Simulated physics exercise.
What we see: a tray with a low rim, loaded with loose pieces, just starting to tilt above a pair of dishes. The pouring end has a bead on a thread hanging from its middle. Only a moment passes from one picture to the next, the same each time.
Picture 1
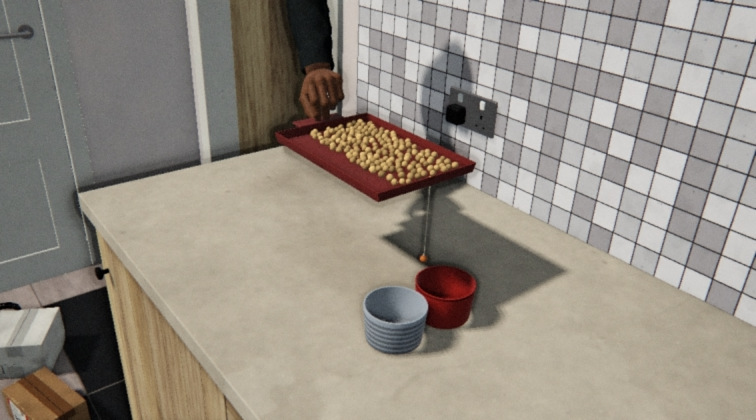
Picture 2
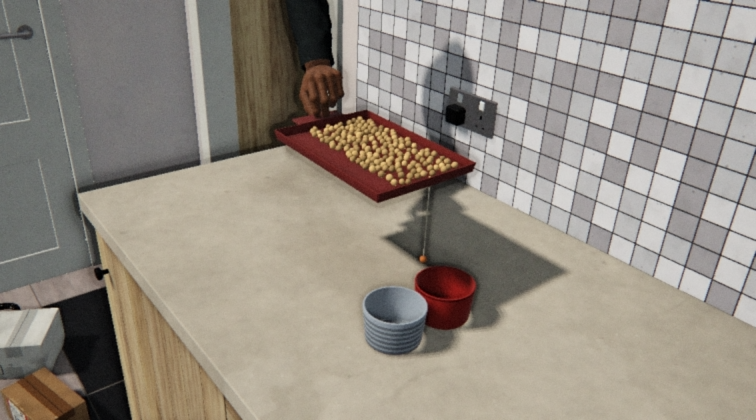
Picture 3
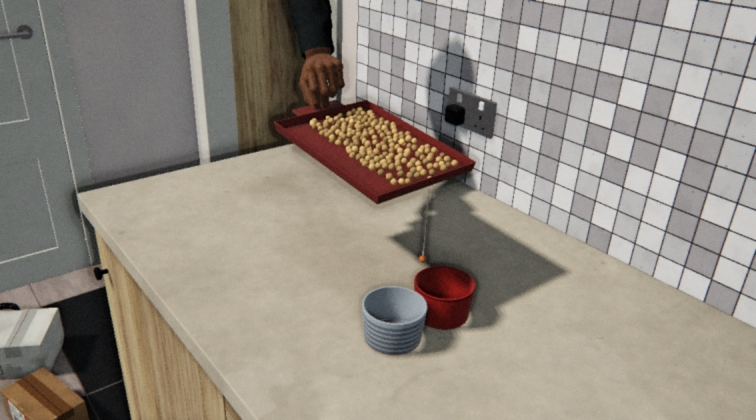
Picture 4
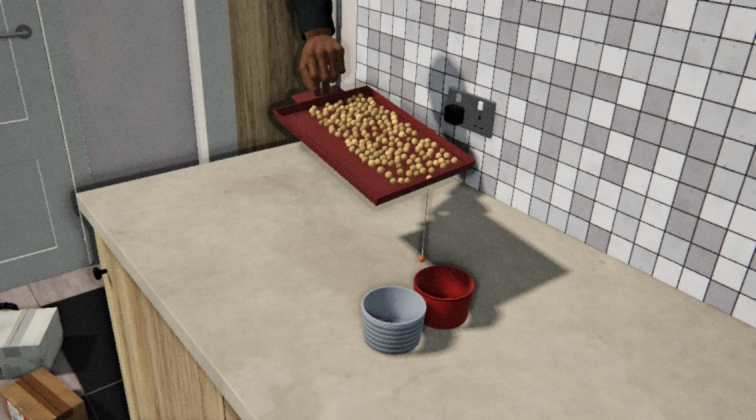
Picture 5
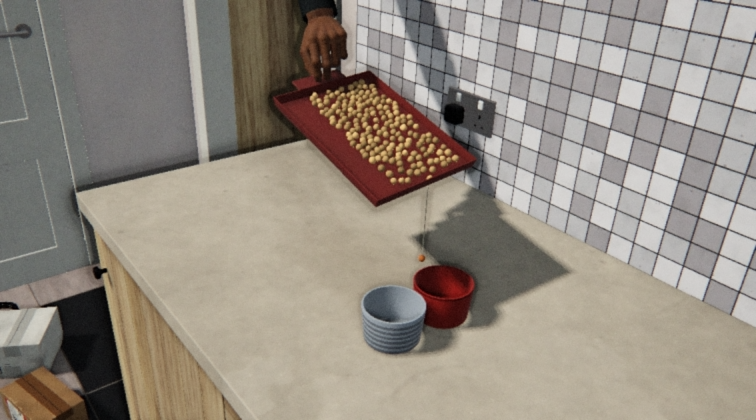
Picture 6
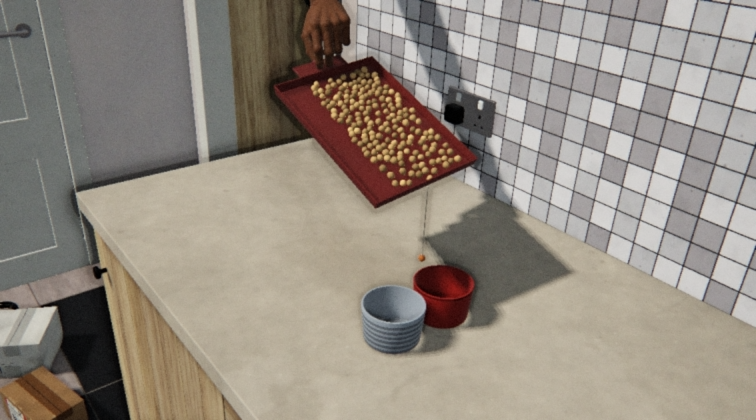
On a pale kitchen countertop beside a tiled wall, a hand holds a dark red tray of dried chickpeas above a blue-grey dish and a red one, a bead hanging from its front edge. The hand gradually raises the far end, tilting the tray more steeply, and some chickpeas begin shifting across it.
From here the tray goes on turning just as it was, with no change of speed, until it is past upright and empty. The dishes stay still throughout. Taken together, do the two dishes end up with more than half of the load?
The dishes will manage to catch most of it.
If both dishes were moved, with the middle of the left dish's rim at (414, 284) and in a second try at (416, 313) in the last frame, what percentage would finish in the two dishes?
Respectively 40 percent and 30 percent.
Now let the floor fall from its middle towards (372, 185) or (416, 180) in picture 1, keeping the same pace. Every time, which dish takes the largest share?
One gives the leftmost dish and two gives the rightmost dish.
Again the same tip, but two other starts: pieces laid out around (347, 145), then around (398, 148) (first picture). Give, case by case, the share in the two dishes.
About 60 % and 80 %.
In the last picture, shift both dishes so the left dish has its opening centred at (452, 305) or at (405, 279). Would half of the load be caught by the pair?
Short of half, then Short of half.
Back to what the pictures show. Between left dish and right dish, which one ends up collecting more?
I'd say more ends in the left-side one.
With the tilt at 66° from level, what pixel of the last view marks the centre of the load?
(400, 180).
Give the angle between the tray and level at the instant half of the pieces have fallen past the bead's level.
110°, roughly.
Shortly afterwards, tray tipped steeply; the bulk on the tray; a little in the air.
Next, tray tipped past a quarter turn; near a third on the tray; near a third in the left dish; a little in the right dish; a little outside both; near a quarter in the air.
Some moments later, tray tipped past a quarter turn; near half in the left dish; near a quarter in the right dish; near a quarter outside both.
In the end, tray tipped past a quarter turn; near half in the left dish; near a quarter in the right dish; near a quarter outside both.
